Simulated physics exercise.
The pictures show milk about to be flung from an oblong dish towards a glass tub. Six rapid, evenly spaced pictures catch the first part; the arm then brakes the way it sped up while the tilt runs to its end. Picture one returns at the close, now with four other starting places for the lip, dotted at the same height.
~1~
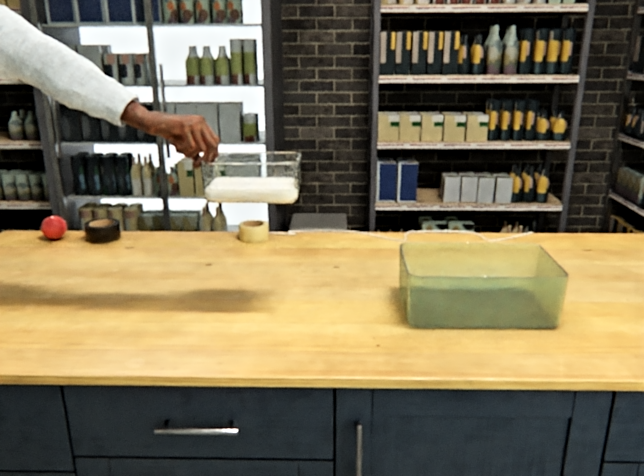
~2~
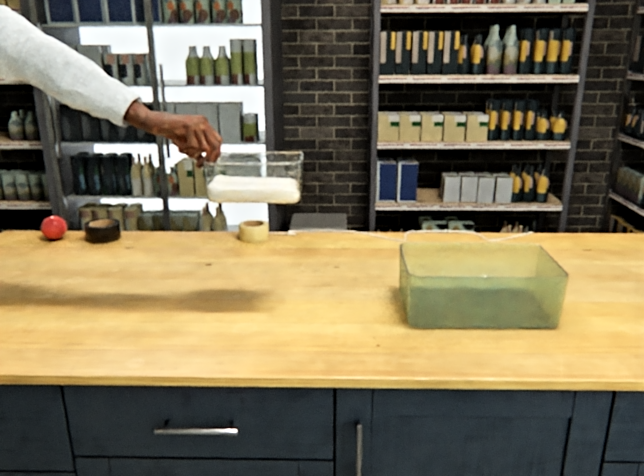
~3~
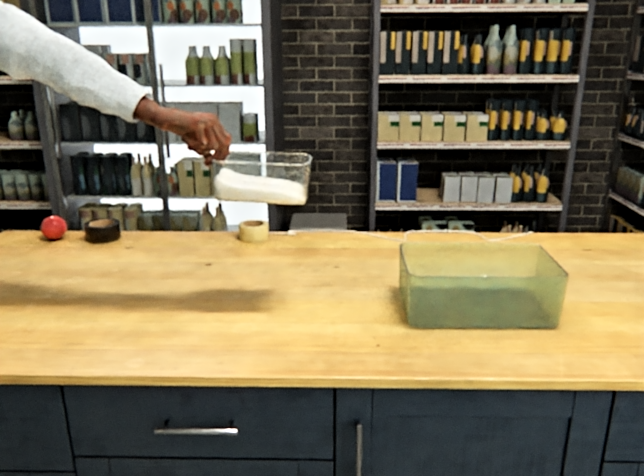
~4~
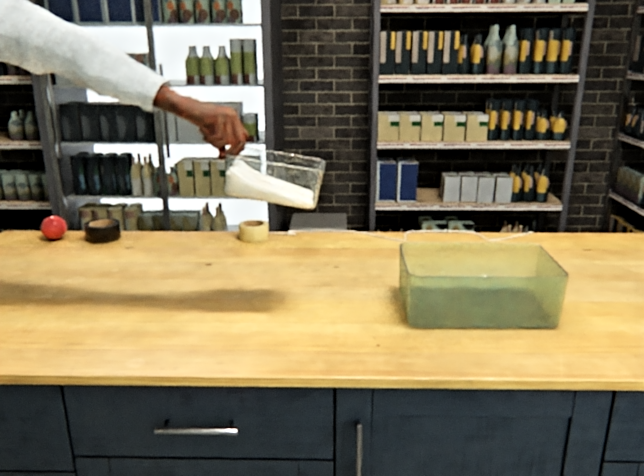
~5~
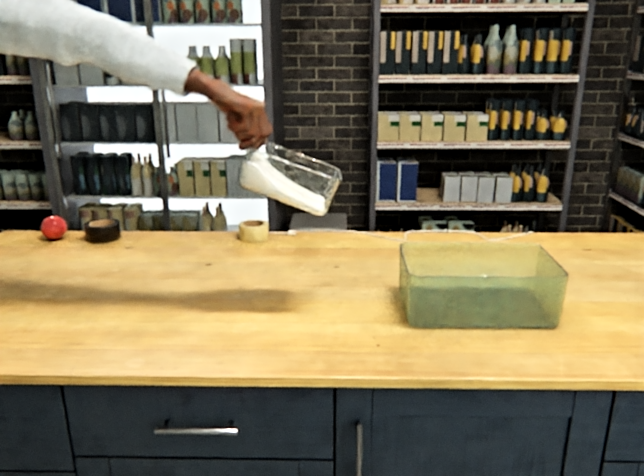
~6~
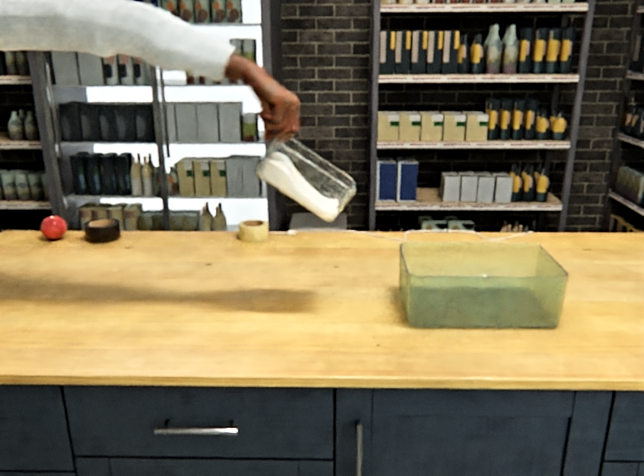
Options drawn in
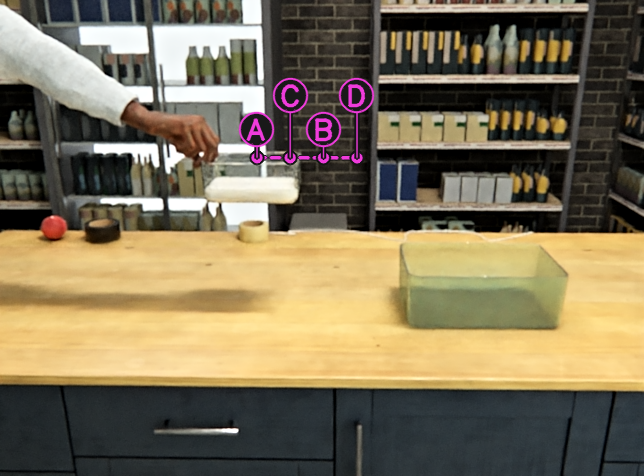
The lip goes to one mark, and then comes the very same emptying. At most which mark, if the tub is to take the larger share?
A will do.
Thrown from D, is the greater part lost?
No, that is safe.
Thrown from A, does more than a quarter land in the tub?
Yes, it does.
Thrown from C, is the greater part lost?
No, not at all.
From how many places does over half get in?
All of the four.
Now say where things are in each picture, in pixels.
Upright, lip at (298, 157); tub from (407, 325) to (559, 326); nothing has left yet.
Upright, lip at (300, 157); nothing has left yet.
Tipped about 2°, lip at (309, 159); nothing has left yet.
Tipped about 9°, lip at (322, 165); nothing has left yet.
Tipped about 20°, lip at (339, 174); nothing has left yet.
Tipped about 34°, lip at (354, 185); nothing has left yet.
On the marked copy, A at (256, 157); B at (323, 157); C at (290, 157); D at (356, 157).
If A is chosen, about 70 % lands in the tub, 24 % falls short and 6 % goes beside or beyond.
If B is chosen, about 91 % lands in the tub, 7 % falls short and 3 % goes beside or beyond.
If C is chosen, about 71 % lands in the tub, 20 % falls short and 9 % goes beside or beyond.
If D is chosen, about 82 % lands in the tub, 2 % falls short and 16 % goes beside or beyond.
